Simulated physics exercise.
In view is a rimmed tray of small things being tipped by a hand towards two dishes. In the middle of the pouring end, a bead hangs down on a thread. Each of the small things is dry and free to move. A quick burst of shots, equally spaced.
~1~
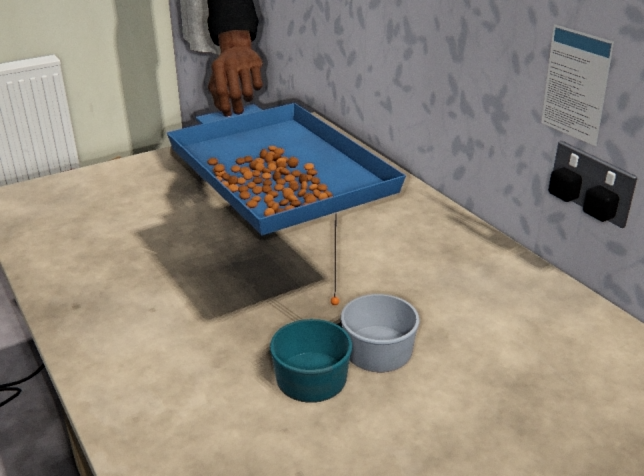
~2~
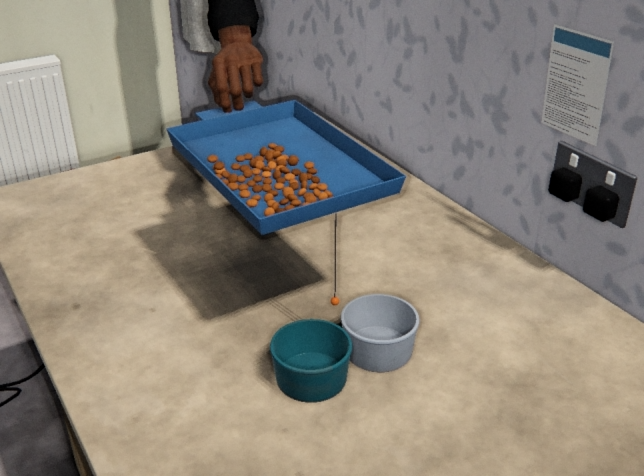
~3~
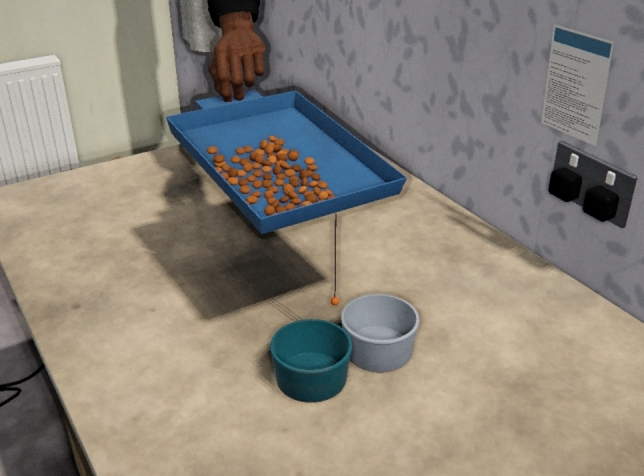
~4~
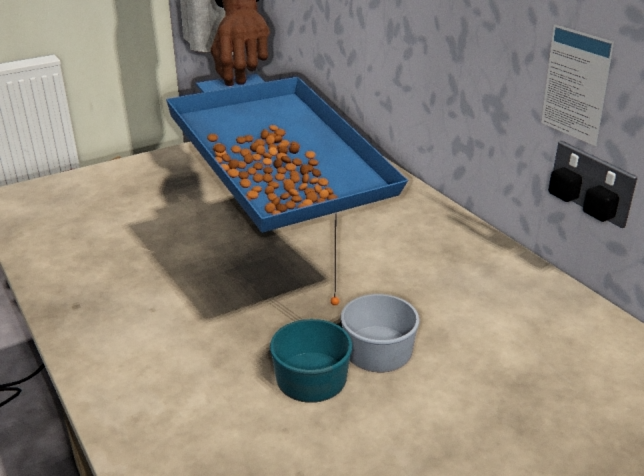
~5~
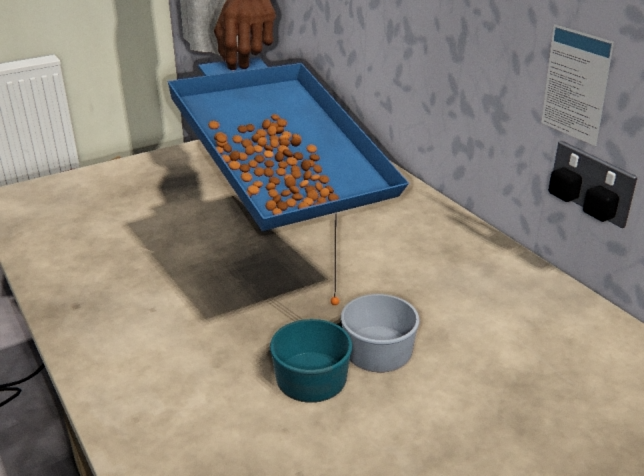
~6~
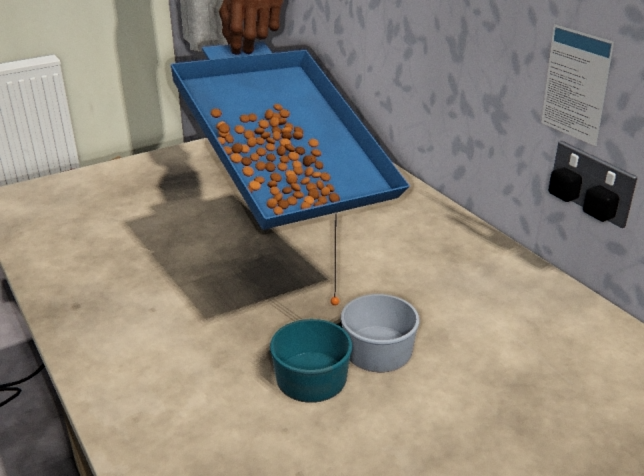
A hand held a blue tray of cat kibble above a teal dish and a grey one, then gradually raised its back edge, tilting it forward and slightly to the right while the bead hung still.
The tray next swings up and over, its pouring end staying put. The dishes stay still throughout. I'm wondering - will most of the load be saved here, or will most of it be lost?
Dishes get most.
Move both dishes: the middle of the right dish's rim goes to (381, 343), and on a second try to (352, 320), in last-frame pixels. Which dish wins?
Try 1: The dish at right; try 2: The dish at right.
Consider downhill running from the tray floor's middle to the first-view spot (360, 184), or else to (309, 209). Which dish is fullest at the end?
First place: The dish to the right; second place: The dish to the left.
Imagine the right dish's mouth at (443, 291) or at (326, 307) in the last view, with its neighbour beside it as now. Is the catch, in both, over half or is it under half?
For the two tries in order: Exceeding half, not as much as half.
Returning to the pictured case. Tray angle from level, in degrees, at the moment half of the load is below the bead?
It's turned some 115 degrees by then.
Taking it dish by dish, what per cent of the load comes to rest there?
Estimate - left dish 10 percent, right dish 50 percent.
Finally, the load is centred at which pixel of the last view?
Close to (384, 350) in the last picture.
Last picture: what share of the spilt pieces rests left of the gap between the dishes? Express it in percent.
Near 10 in a hundred.
Soon, tray tipped steeply; all on the tray.
A while on, tray tipped past a quarter turn; about two thirds on the tray; a stray few in the left dish; a small part in the right dish; a small part outside both; about a quarter in the air.
Towards the end, tray tipped past a quarter turn; a small part in the left dish; about half in the right dish; about a third outside both.
Finally, tray tipped past a quarter turn; a small part in the left dish; about half in the right dish; about a third outside both.
